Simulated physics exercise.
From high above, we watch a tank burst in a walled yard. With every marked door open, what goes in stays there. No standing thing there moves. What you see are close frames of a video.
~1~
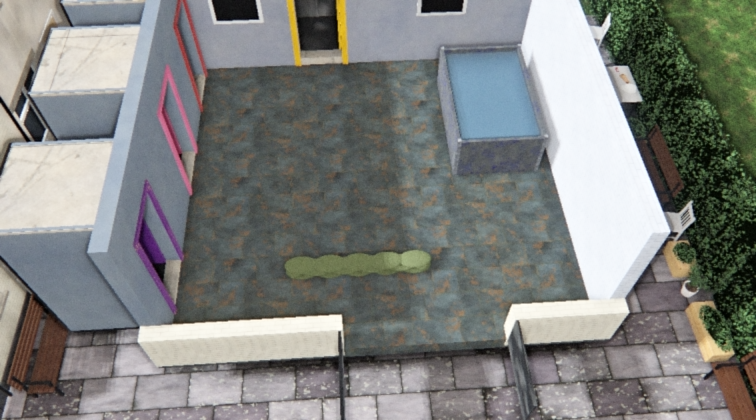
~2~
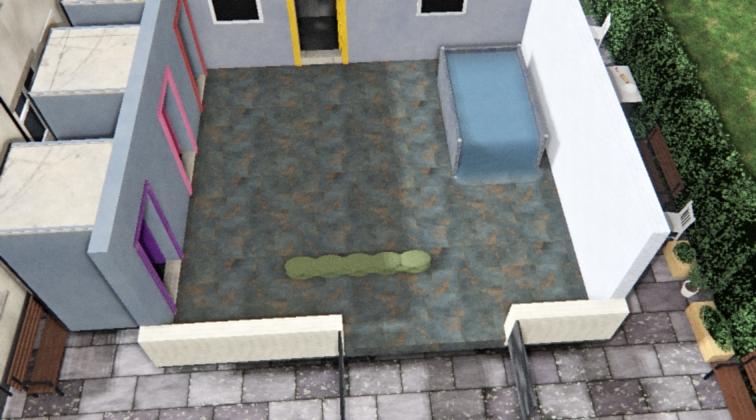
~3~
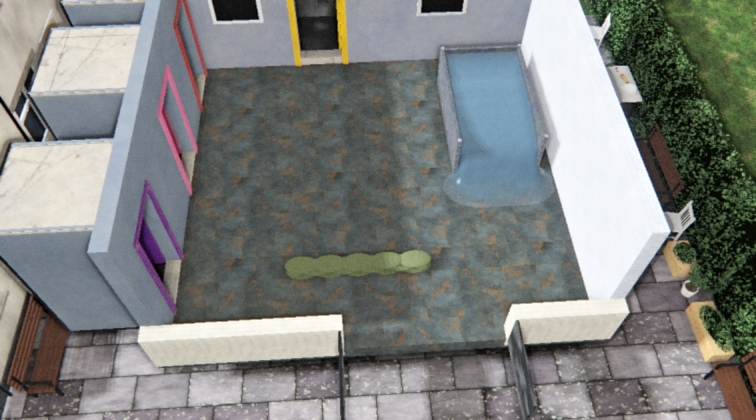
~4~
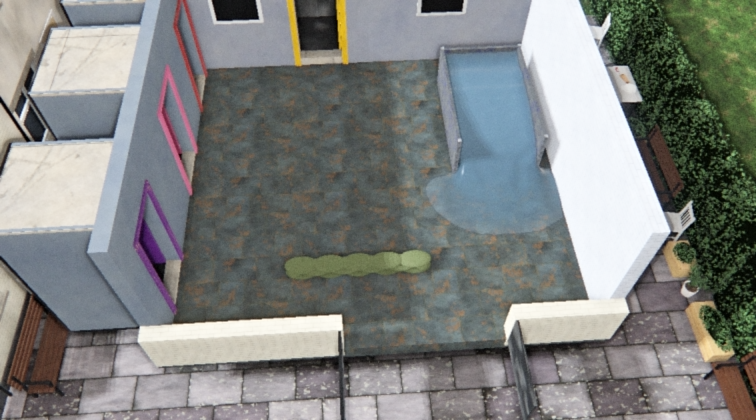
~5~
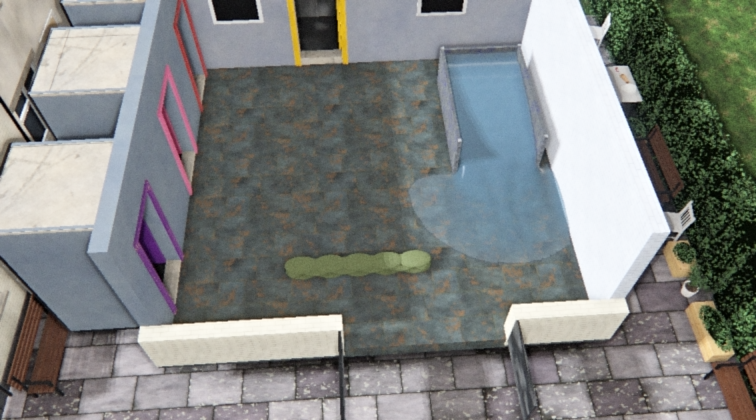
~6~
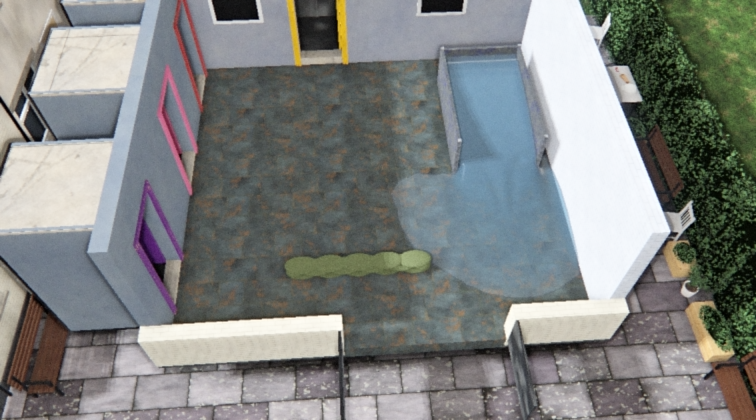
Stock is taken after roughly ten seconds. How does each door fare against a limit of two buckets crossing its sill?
The pink door is going to stay inside the allowance. The purple door is going to overshoot the allowance. The red door is going to stay inside the allowance. The yellow door is going to stay inside the allowance.
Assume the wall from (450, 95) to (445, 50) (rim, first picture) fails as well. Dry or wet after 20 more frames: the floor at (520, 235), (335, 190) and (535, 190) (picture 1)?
In turn: Untouched, then inundated, then untouched.
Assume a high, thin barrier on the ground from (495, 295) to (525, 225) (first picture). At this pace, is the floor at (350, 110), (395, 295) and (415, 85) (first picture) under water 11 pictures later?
Taking the three spots in turn, they are unwetted, inundated and unwetted.
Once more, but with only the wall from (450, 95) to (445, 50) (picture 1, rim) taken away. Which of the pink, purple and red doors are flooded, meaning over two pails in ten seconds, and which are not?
The pink door exceeds the mark; the purple door exceeds the mark; the red door exceeds the mark.
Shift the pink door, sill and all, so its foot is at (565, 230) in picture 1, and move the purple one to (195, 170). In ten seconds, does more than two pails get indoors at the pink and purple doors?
Well, the pink one crosses the threshold, while the purple one stays short of the threshold.
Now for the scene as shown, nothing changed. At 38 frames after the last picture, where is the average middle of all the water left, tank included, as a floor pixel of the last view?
At about (408, 219).
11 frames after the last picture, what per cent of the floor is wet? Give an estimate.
Share estimate: About 30 per cent.
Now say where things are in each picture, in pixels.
The first frame shows still water in the tank at (491, 94).
In the second frame, water pours out at (497, 161) and has run to (540, 171).
In the third frame, water pours out at (497, 162) and has run to (551, 188).
In the fourth frame, the front is at (554, 220), out from the gap at (496, 163).
In the fifth frame, the front is at (542, 255), out from the gap at (496, 164).
In the sixth frame, water pours out at (496, 164) and has run to (531, 293).
A moment on, water covers 25 % of the floor; the pink door not reached, the purple door not reached, the red door not reached, the yellow door not reached.
Next, water covers 30 % of the floor; the pink door not reached, the purple door not reached, the red door not reached, the yellow door not reached.
Then, water covers 45 % of the floor; the pink door not reached, the purple door wet at the sill, nothing in, the red door not reached, the yellow door not reached.
Later, water covers 70 % of the floor; the pink door wet at the sill, nothing in, the purple door over two buckets in, the red door wet at the sill, nothing in, the yellow door not reached.
In the end, water covers 85 % of the floor; the pink door under two buckets in, the purple door far over two buckets in, the red door wet at the sill, nothing in, the yellow door wet at the sill, nothing in.
